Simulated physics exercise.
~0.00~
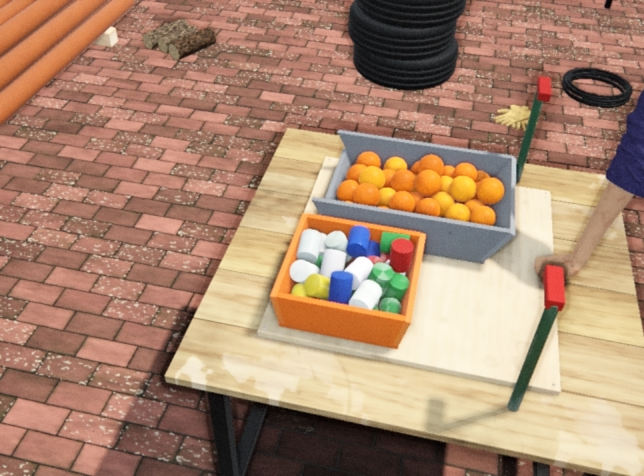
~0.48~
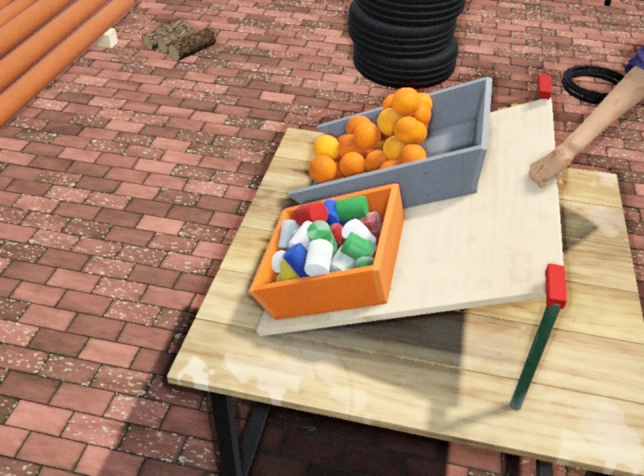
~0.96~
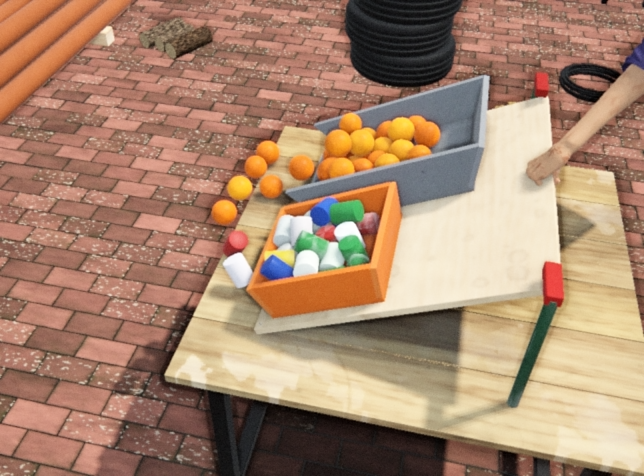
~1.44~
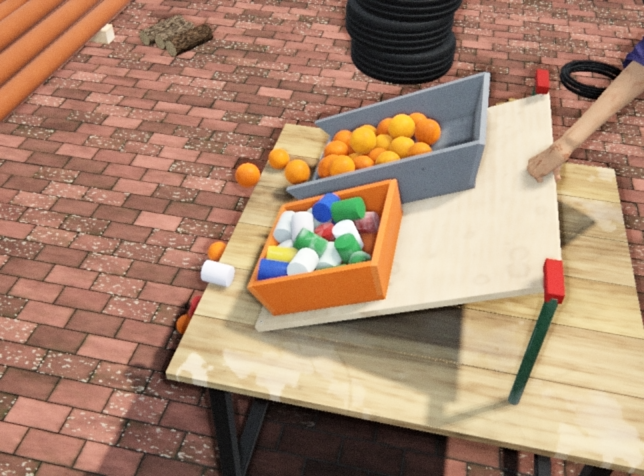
A bare arm at the right reaches over a pale wooden table on red brick paving, seen from above, with black tyres and orange pipes behind. On the table lies a hinged board carrying a grey crate of oranges and, in front of it, an orange crate of colourful jars. The hand lifts the board's right side, and it tilts steeply while the contents slide left. Several oranges spill over the grey crate's low left end, and a red and a white jar leave the orange crate. The board stays tilted as pieces roll off the table's left edge, most contents remaining in their crates.
